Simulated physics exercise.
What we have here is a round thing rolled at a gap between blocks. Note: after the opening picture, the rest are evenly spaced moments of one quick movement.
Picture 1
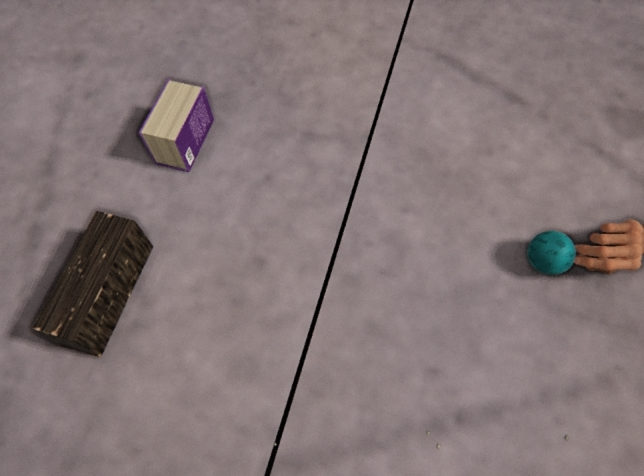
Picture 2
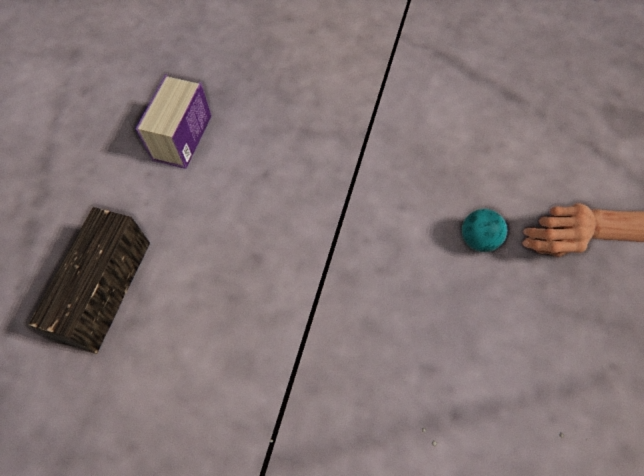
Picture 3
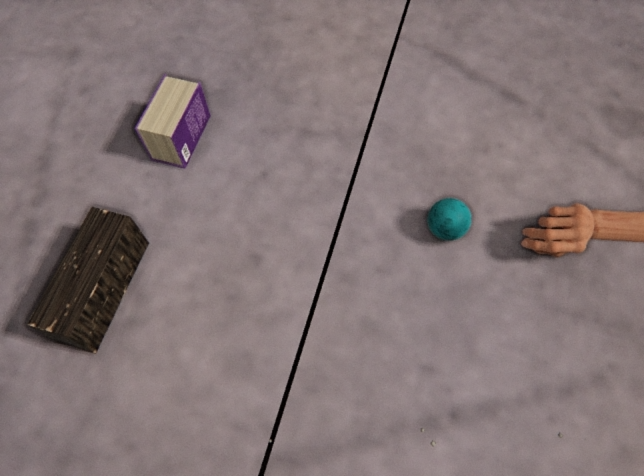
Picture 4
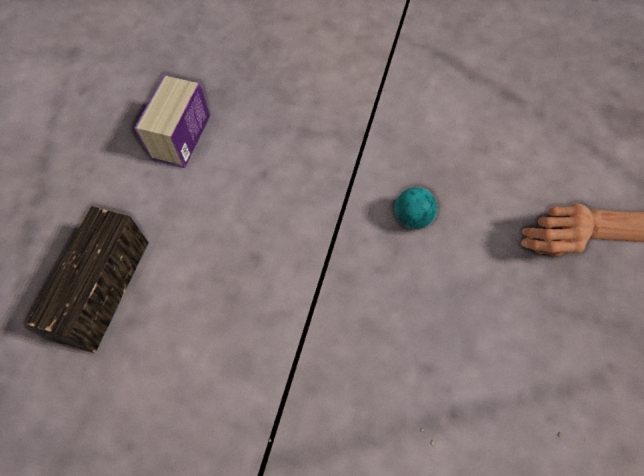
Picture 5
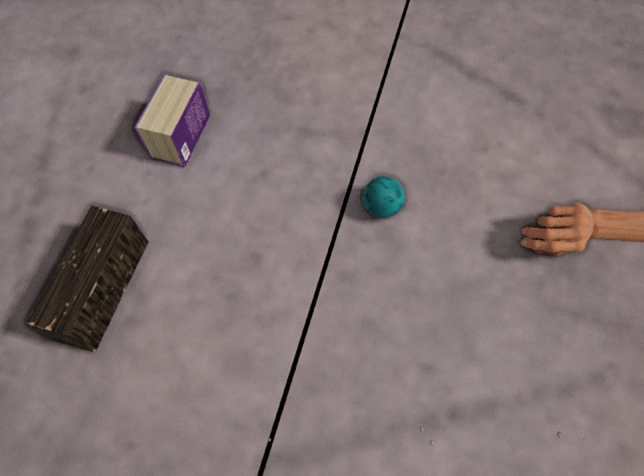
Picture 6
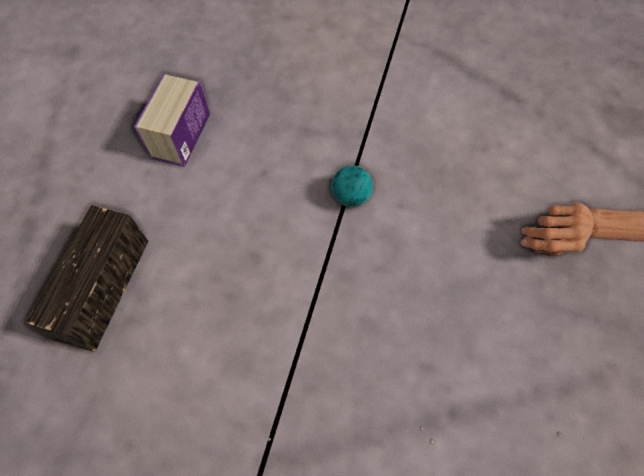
A turquoise ball left a hand on the right and rolled left and slightly upward across the gray floor, reaching the thin black line, while the purple book and dark block stayed still.
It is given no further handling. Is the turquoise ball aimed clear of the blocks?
No.
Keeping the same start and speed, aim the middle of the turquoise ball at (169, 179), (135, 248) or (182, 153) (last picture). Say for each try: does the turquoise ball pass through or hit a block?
Aims in order - turquoise ball: Goes between the blocks; is held back by a block; is held back by a block.
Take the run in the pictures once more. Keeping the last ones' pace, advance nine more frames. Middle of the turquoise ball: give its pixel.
Predicted pixel: Approx. (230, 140).
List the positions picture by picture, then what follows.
Turquoise ball (551, 253) under the hand; black block (99, 283), in the first picture.
Turquoise ball (484, 230); purple book (176, 122), in the second picture.
Turquoise ball (449, 220); black block (94, 280), in the third picture.
Turquoise ball (416, 208); purple book (175, 121), in the fourth picture.
Turquoise ball (384, 197); black block (93, 278), in the fifth picture.
Turquoise ball (352, 186); purple book (175, 120), in the sixth picture.
Then, 0.26 s past the last view, turquoise ball coming back near (219, 137).
Then, 0.80 s past the last view, turquoise ball coming back near (265, 125).
Then, 1.26 s past the last view, turquoise ball coming back near (294, 115).
Finally, the turquoise ball is stopped.
